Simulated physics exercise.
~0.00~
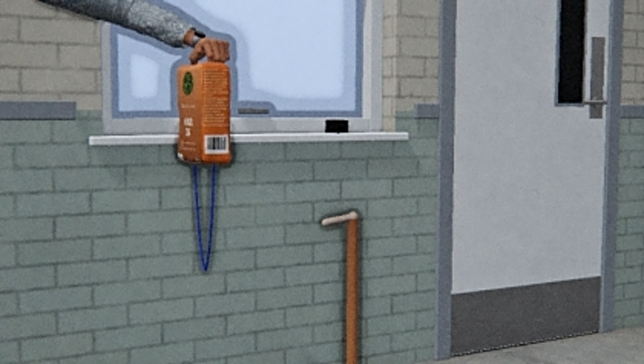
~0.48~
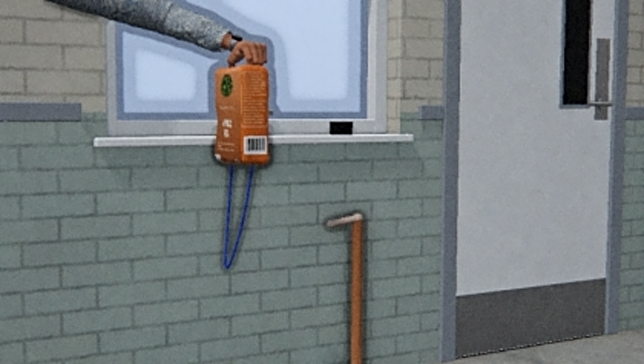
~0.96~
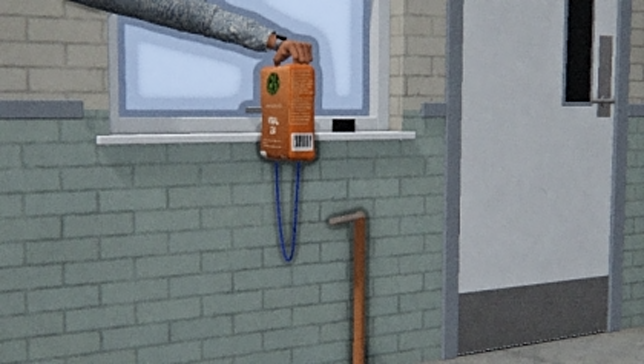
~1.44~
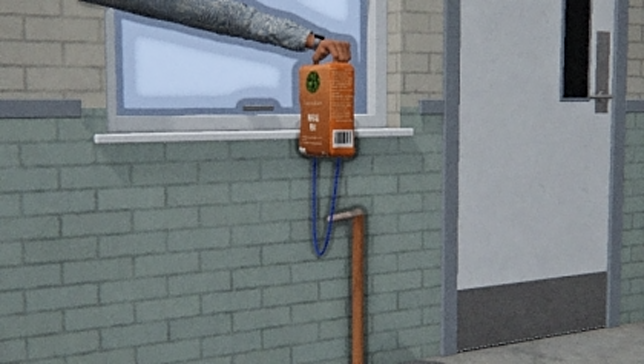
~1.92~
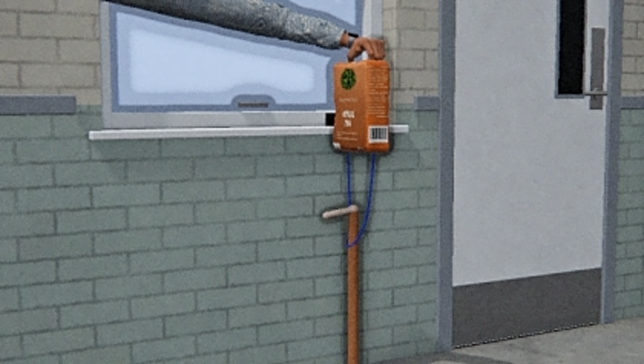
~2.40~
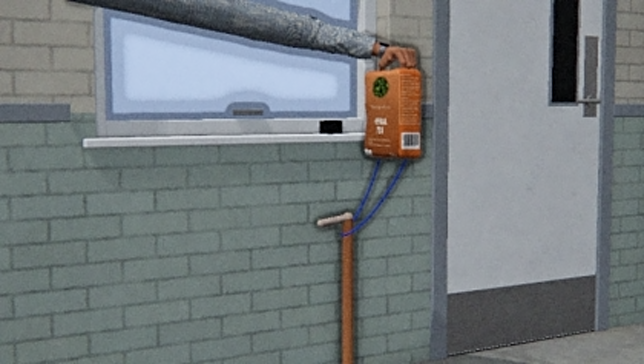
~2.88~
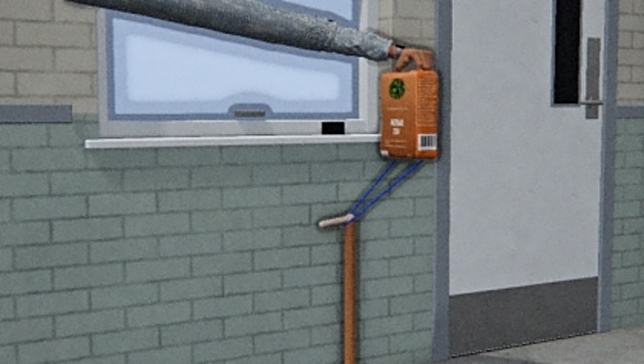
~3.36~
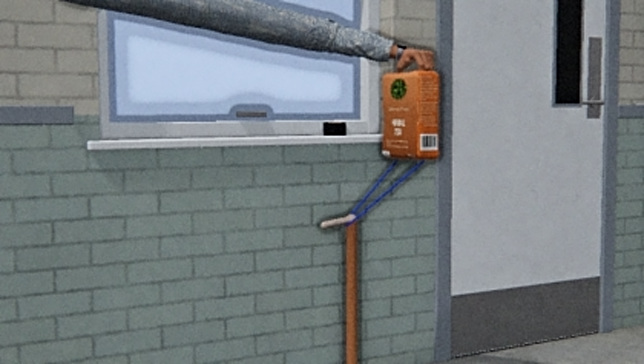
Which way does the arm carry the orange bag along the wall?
The arm carries the orange bag to the right, past the hooked post and toward the door.
At first, a hand at the end of a grey sleeve holds an upright orange bag in front of a window, with a thin blue loop hanging low beneath it. The arm carries the bag steadily to the right along the sill, toward a brown post with a hooked top standing by the green brick wall. The bag passes above the post, and the trailing loop catches on the hook. As the bag continues toward the door, the loop slants back and pulls tight. Finally, the hand stops, with the bag still upright and snagged by its taut loop.
